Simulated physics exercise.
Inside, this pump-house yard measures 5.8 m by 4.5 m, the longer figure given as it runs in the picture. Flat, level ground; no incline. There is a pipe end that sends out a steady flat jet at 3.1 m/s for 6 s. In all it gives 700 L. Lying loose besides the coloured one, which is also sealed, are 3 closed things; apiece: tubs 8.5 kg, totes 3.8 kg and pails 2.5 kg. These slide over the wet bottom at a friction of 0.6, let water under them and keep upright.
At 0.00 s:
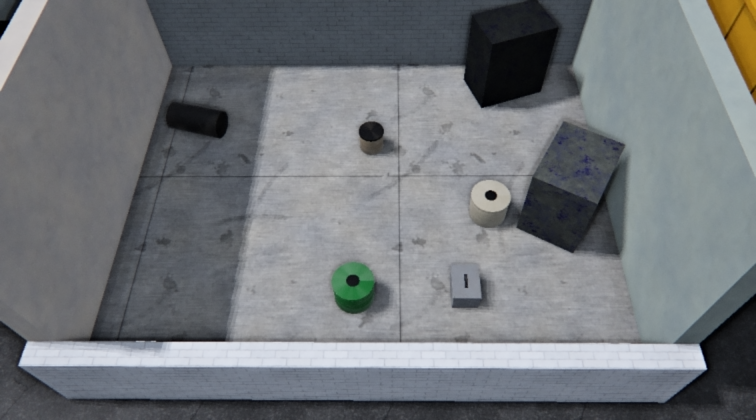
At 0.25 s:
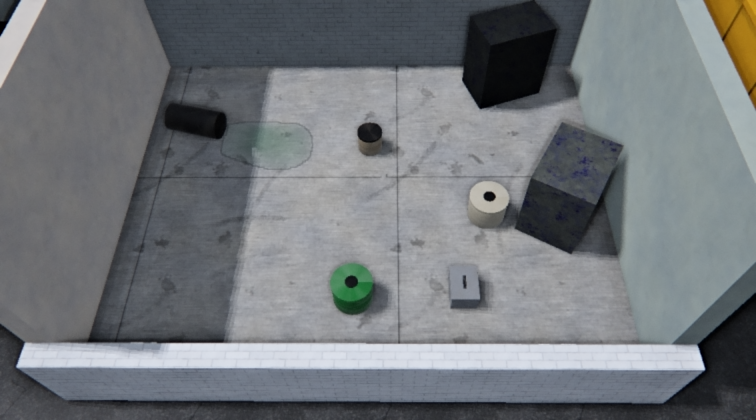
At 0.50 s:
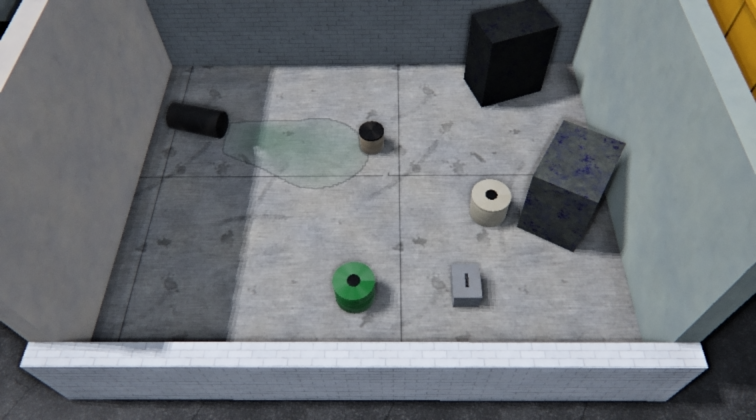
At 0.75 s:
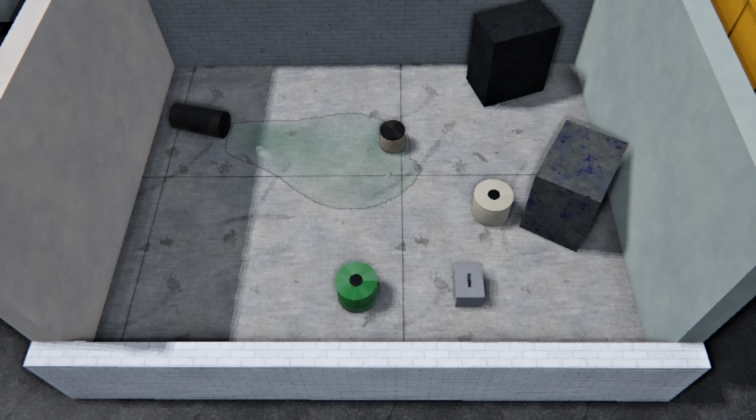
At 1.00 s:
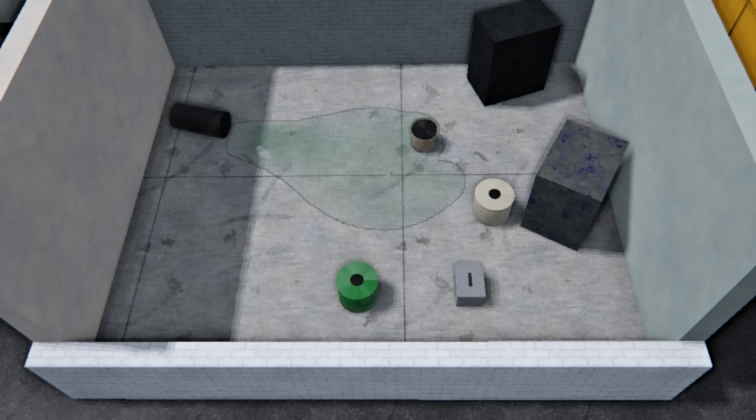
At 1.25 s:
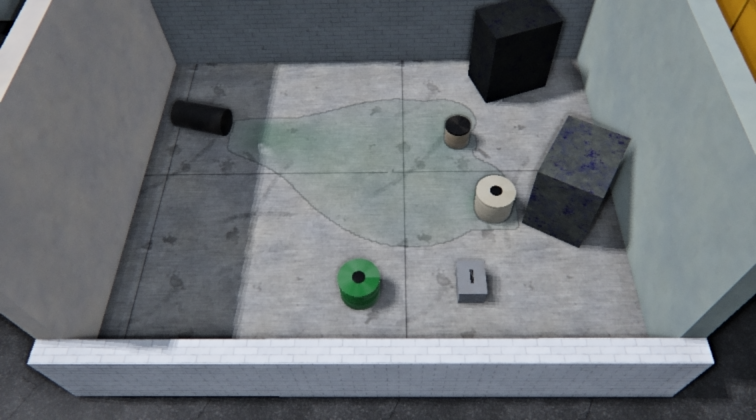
Seen from above, a walled yard has a grey concrete floor, shaded along its left side. Two big dark blocks stand at the right, a black pipe end lies at upper left, and a small black-topped container, a cream tub, a green tub and a grey box sit between. Clear greenish water spreads rightward from the pipe, the black-topped container slides right, and the water reaches the cream tub, which stays put.
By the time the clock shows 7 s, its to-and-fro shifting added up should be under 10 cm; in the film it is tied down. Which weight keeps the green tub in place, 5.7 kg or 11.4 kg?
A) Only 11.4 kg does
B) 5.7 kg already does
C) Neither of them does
B, 5.7 kg already does.
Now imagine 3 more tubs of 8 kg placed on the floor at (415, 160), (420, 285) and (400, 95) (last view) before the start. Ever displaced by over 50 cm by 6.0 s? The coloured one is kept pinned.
In turn: Past it, short of it, less.
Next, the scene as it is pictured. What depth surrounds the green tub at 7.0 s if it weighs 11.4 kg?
Something like 2 centimetres.
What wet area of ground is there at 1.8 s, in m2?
About 8.0 m2.
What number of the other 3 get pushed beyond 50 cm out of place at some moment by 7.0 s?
Count: 3.
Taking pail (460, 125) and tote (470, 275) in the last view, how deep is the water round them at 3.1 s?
Around 10 cm and 2 cm.
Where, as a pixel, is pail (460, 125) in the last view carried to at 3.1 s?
Near (586, 103).
After 1.8 s the green tub would be 0 cm from its start with 5.7 kg and 0 cm from its start with 11.4 kg; 0 cm of water round it then.
After 3.1 s the green tub would be 0 cm from its start with 5.7 kg and 0 cm from its start with 11.4 kg; 0 cm of water round it then.
After 4.9 s the green tub would be 0 cm from its start with 5.7 kg and 0 cm from its start with 11.4 kg; 1 cm of water round it then.
After 7.0 s the green tub would be 0 cm from its start with 5.7 kg and 0 cm from its start with 11.4 kg; 2 cm of water round it then.
